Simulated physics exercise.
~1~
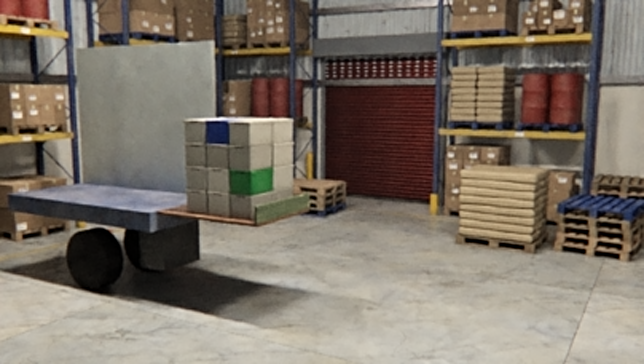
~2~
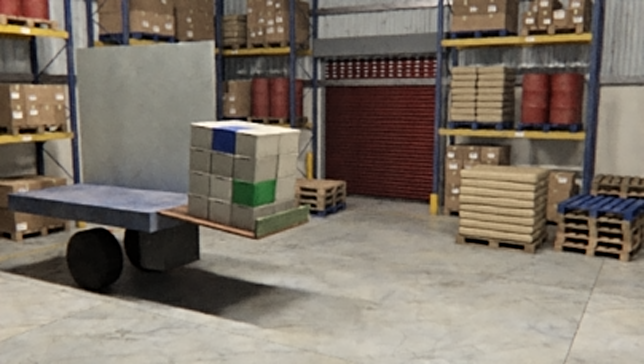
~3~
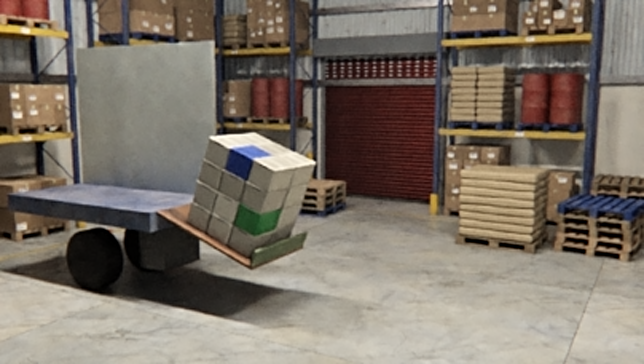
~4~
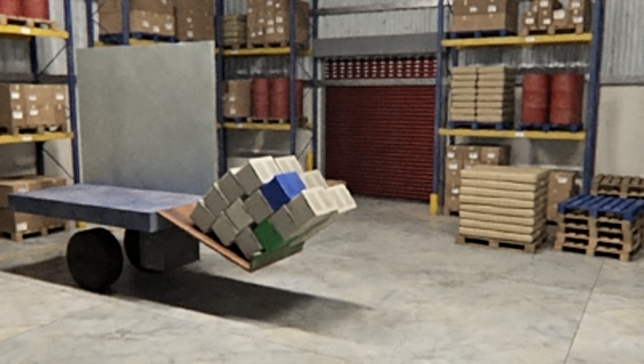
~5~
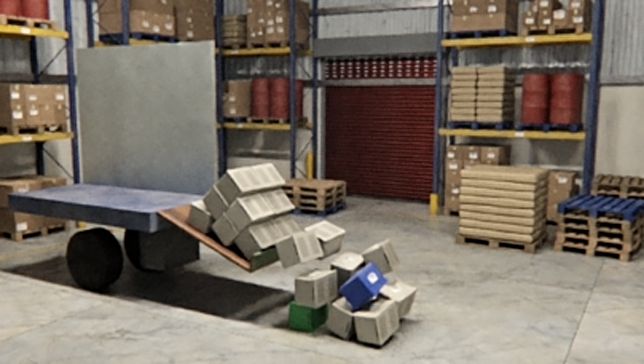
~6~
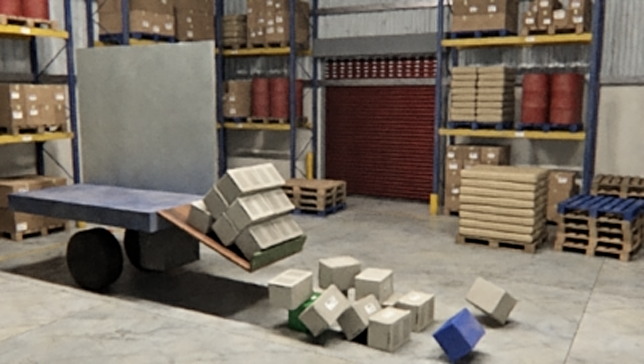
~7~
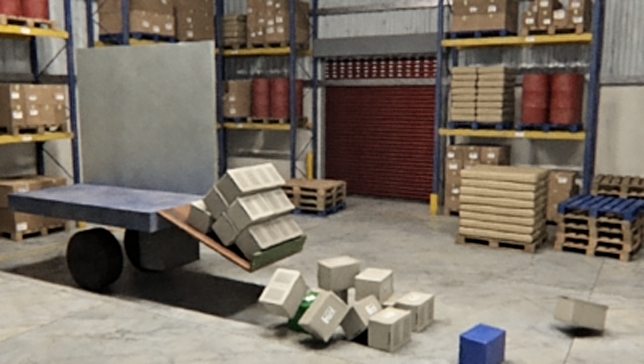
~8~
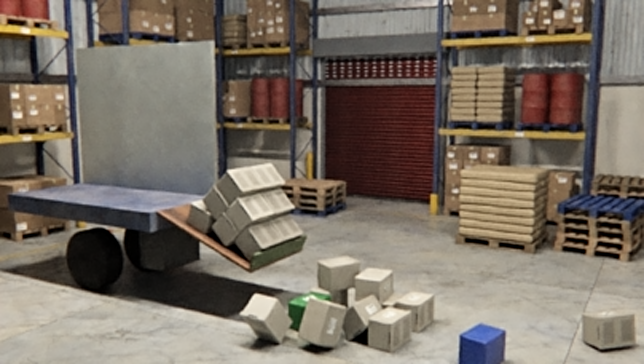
At the start, a neat block of pale totes, with one blue and one green among them, sits on a platform at the back of a lorry bed in a warehouse. The platform dips down to the right, and the whole stack tilts with it. The rows then slide and lean over the lower edge, and many totes tumble onto the concrete, the blue and green ones included. The blue tote rolls off to the right, as does a pale one that travels farther still. At the end, the platform stays sloped with a leaning cluster still on it, while the fallen totes lie scattered across the floor.
